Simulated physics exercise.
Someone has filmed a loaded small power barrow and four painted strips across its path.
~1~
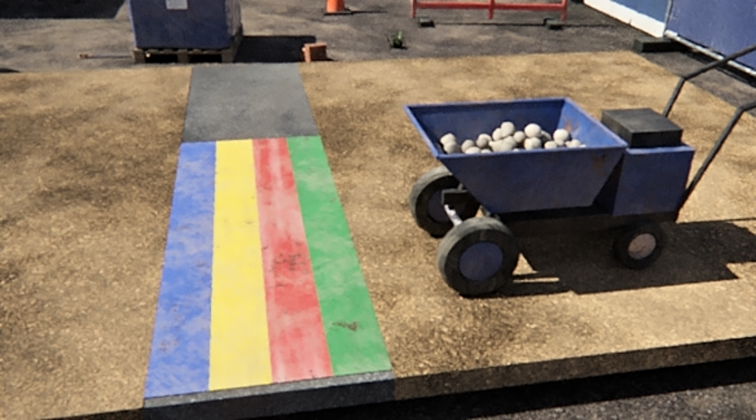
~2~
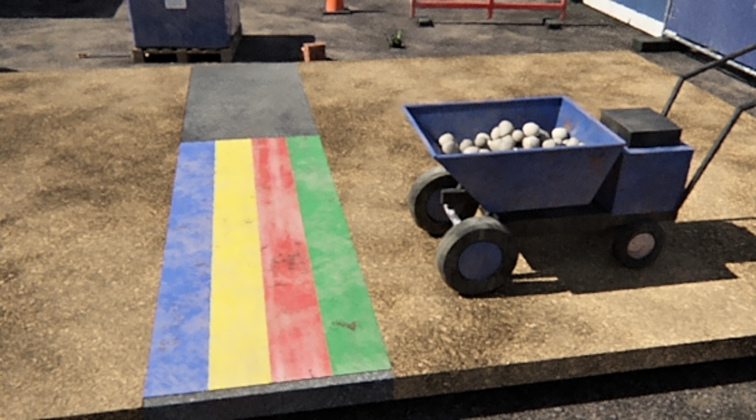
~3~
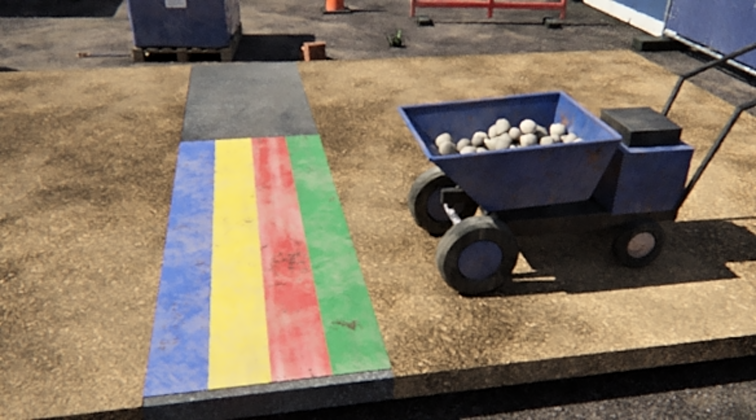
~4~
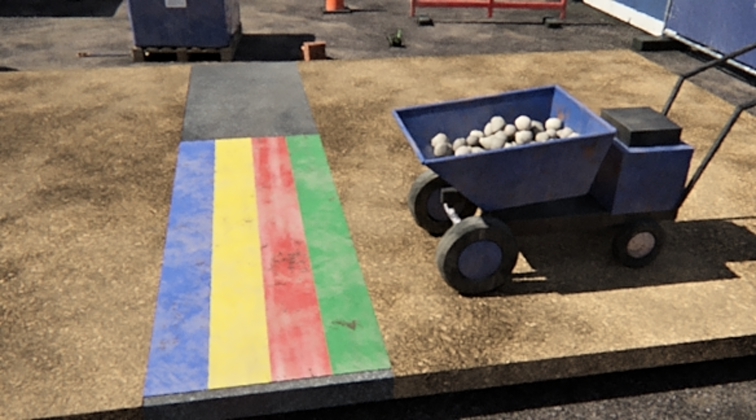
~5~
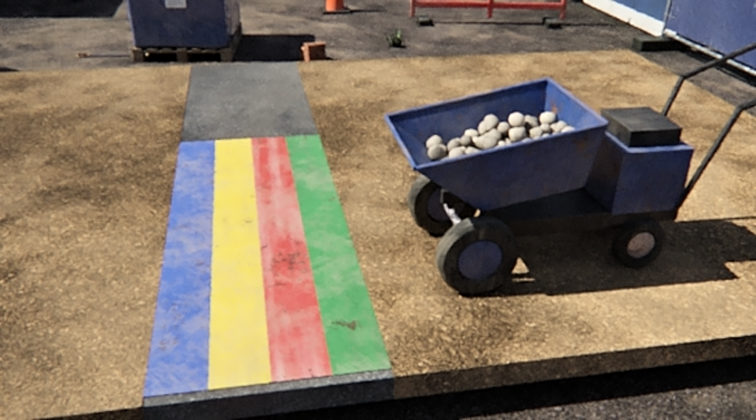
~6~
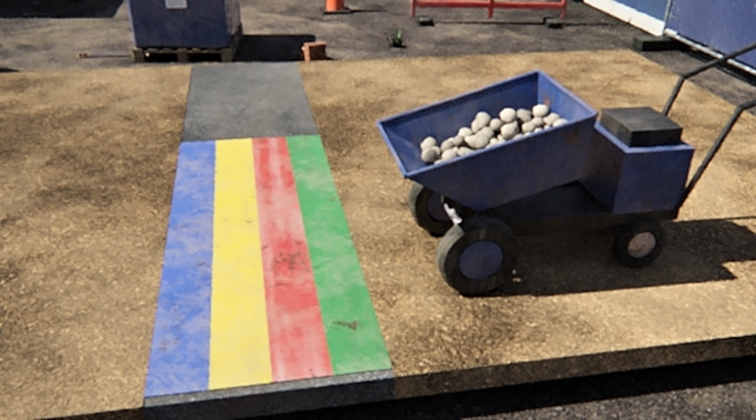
A small blue barrow loaded with rounded pebbles stood to the right of blue, yellow, red and green painted strips, and its skip slowly tilted toward the left while its wheels stayed put.
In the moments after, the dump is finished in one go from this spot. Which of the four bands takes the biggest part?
Most lies over the red band.
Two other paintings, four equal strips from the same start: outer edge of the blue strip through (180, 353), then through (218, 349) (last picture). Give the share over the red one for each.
Near 30 % and 30 %.
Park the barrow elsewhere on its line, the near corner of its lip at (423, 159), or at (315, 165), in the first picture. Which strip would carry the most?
In turn: Red; blue.
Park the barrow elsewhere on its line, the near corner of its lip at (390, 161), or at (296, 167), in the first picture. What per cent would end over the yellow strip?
Near 30 % and 0 %.
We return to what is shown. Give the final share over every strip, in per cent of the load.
Green strip: 15 %, red strip: 30 %, yellow strip: 15 %, blue strip: 5 %.
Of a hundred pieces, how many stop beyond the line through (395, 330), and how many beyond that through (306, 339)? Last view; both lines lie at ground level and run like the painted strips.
About 70 and 40 per cent.
Just after the last frame, skip tipped steeply; every one in the skip.
A moment on, skip tipped right over; roughly two thirds in the skip; roughly a quarter over the green strip; about a tenth over the red strip.
Further on, skip tipped right over; roughly a quarter in the skip; roughly a quarter over the green strip; roughly a third over the red strip; roughly a quarter over the yellow strip; about a tenth over the blue strip; just a few off the paint.
When it is over, skip tipped right over; roughly a quarter in the skip; roughly a quarter over the green strip; roughly a third over the red strip; about a tenth over the yellow strip; about a tenth over the blue strip; about a tenth off the paint.
